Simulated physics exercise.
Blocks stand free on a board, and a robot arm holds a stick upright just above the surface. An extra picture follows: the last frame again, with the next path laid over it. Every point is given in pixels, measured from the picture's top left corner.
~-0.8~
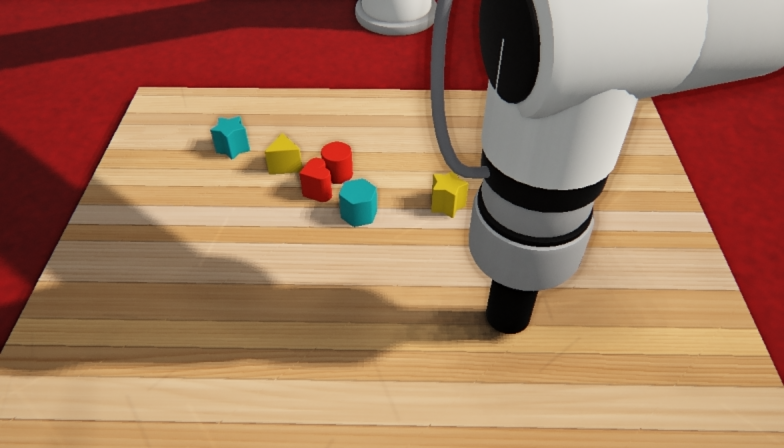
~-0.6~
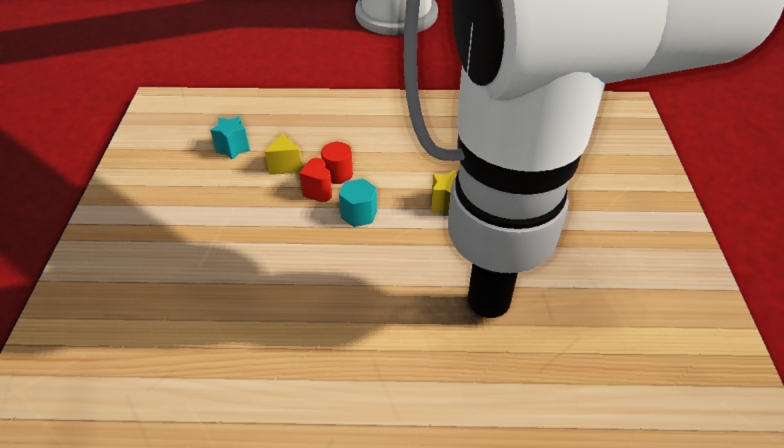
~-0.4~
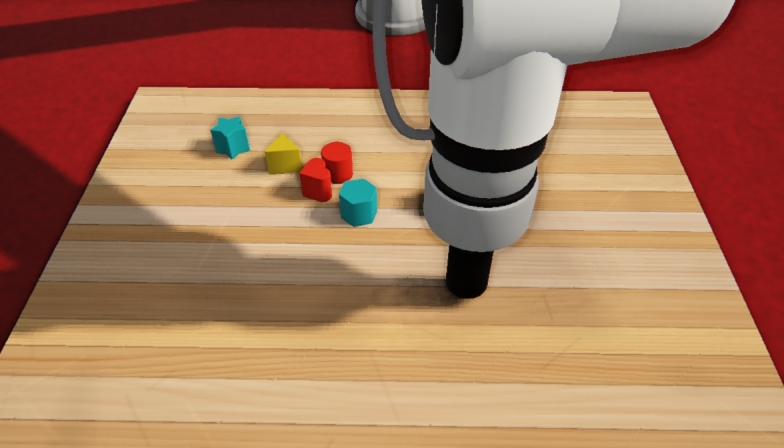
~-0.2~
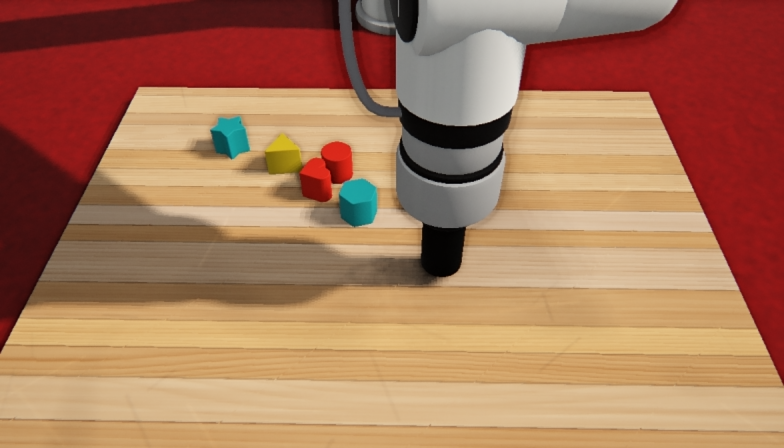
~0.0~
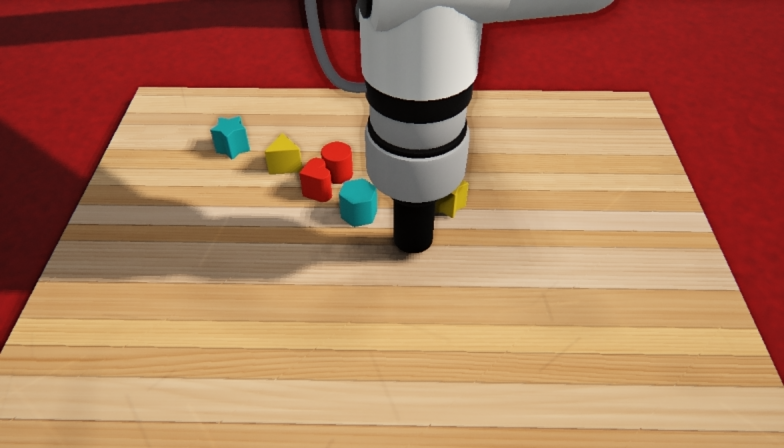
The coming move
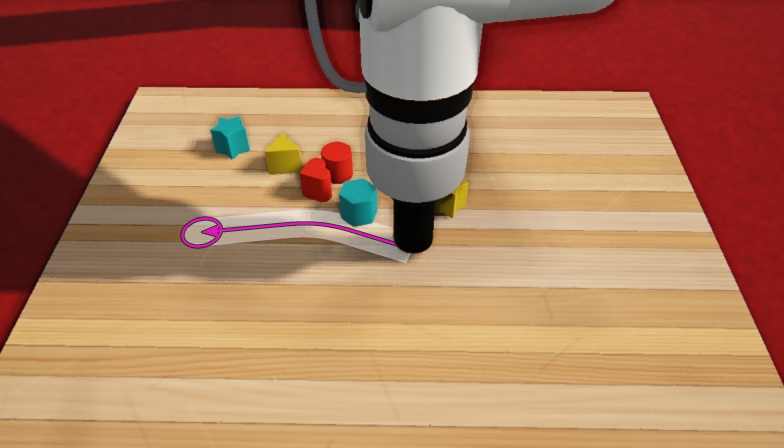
In this clip, a robot arm holding a black stick upright moves steadily up and to the left across a wooden board, passing in front of a yellow block and nearing a turquoise hexagonal block, while the scattered blocks stay still.
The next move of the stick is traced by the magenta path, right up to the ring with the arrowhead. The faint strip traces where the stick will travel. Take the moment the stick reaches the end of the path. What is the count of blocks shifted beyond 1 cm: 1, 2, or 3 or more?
I expect just one block to be moved by more than 1 cm.
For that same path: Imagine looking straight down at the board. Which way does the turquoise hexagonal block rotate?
Clockwise, looking down.
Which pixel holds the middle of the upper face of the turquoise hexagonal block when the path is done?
The answer is (345, 179).
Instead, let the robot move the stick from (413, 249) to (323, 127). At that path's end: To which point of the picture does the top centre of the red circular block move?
At pixel (308, 136).
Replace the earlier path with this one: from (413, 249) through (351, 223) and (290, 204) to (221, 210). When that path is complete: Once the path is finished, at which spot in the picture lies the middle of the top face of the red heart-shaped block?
Answer: (303, 155).
Path on the board, from (413, 249) over (311, 223) to (202, 232).
On the path given first. One third of the way, stick at (344, 219); turquoise hexagonal block at (345, 180), turned 25° clockwise.
Two thirds of the way, stick at (271, 216); turquoise hexagonal block at (345, 179), turned 30° clockwise.
At the end, stick at (198, 222); red heart-shaped block in place; turquoise hexagonal block at (345, 179), turned 30° clockwise.
